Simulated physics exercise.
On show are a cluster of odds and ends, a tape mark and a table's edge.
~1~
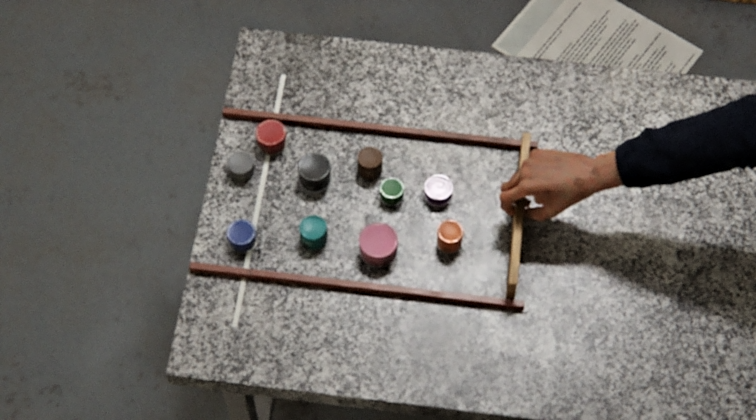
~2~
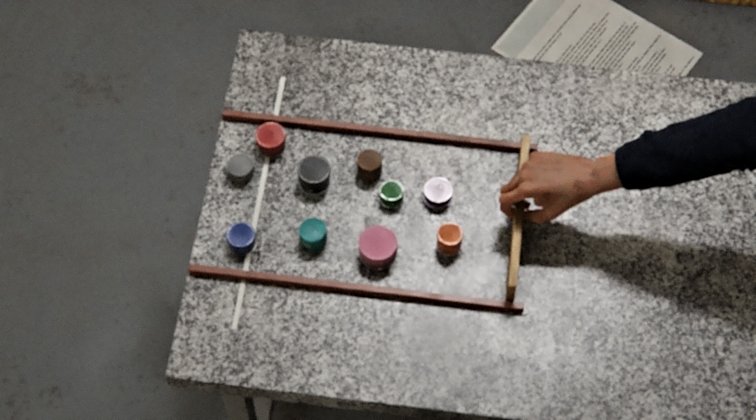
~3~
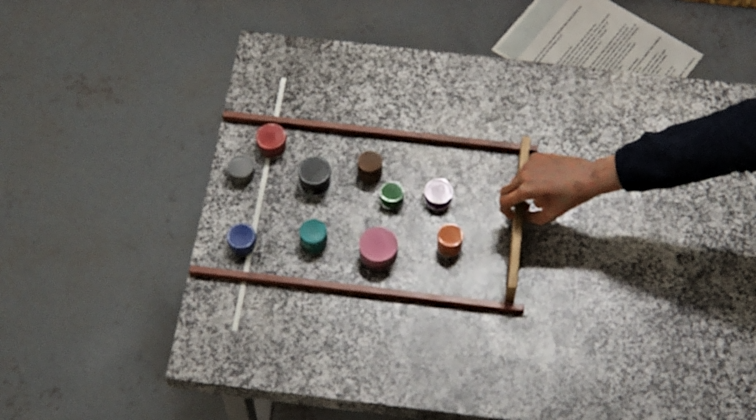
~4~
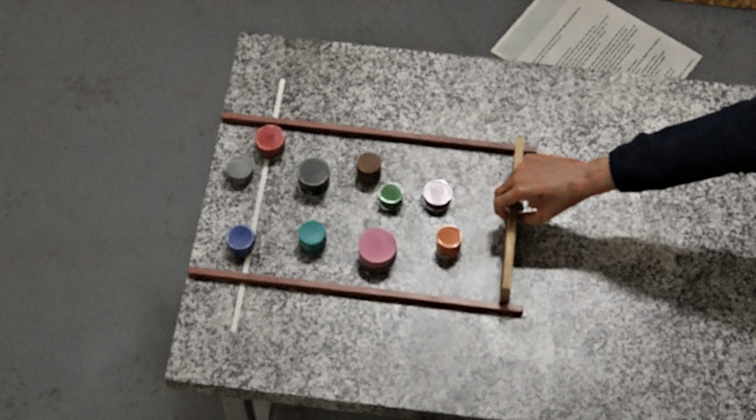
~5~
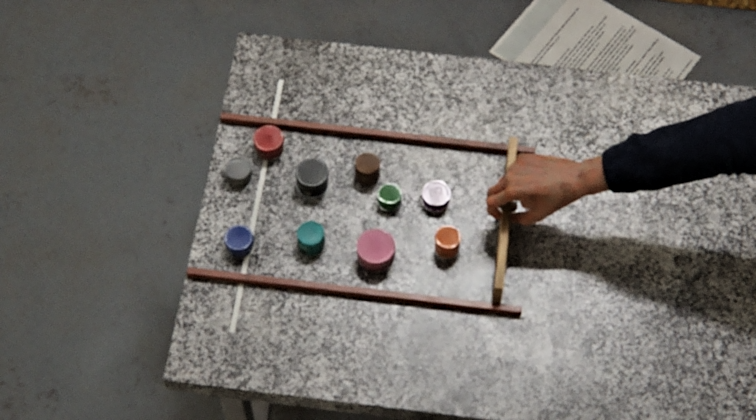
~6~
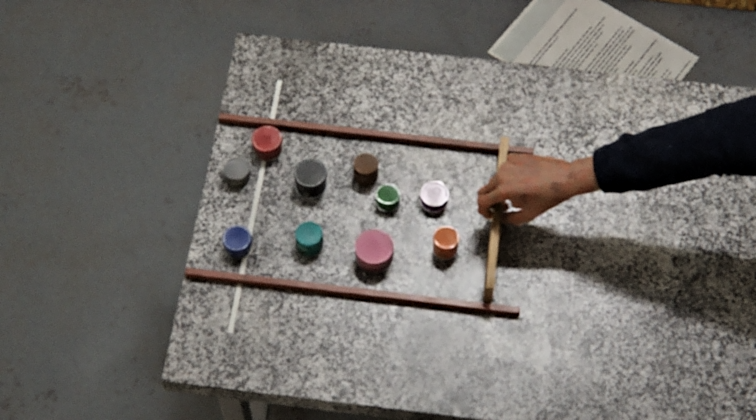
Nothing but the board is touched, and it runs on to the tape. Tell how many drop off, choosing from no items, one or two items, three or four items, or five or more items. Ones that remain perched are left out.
One or two spill over.
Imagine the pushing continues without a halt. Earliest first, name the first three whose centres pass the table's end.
Order, earliest first: Grey tub, blue tin, black tin.
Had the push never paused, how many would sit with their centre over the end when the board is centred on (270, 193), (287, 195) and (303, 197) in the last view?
Taking the places in turn, the counts are 1, 0 and 0.
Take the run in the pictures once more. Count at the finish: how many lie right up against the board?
Result: 5 in all.
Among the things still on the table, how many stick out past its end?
2, I think.
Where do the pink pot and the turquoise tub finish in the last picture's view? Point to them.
Near (227, 244) and (213, 219).
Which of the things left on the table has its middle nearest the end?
It would be the blue tin.
A little later, none off yet; grey tub at rest near (237, 173); blue tin at rest near (238, 243); red tin at rest near (267, 144).
Next, none off yet; grey tub shifted a little near (224, 172); blue tin moving near (230, 242); red tin moving near (263, 143).
When it is over, the number that fall off is one or two; down, grey tub.
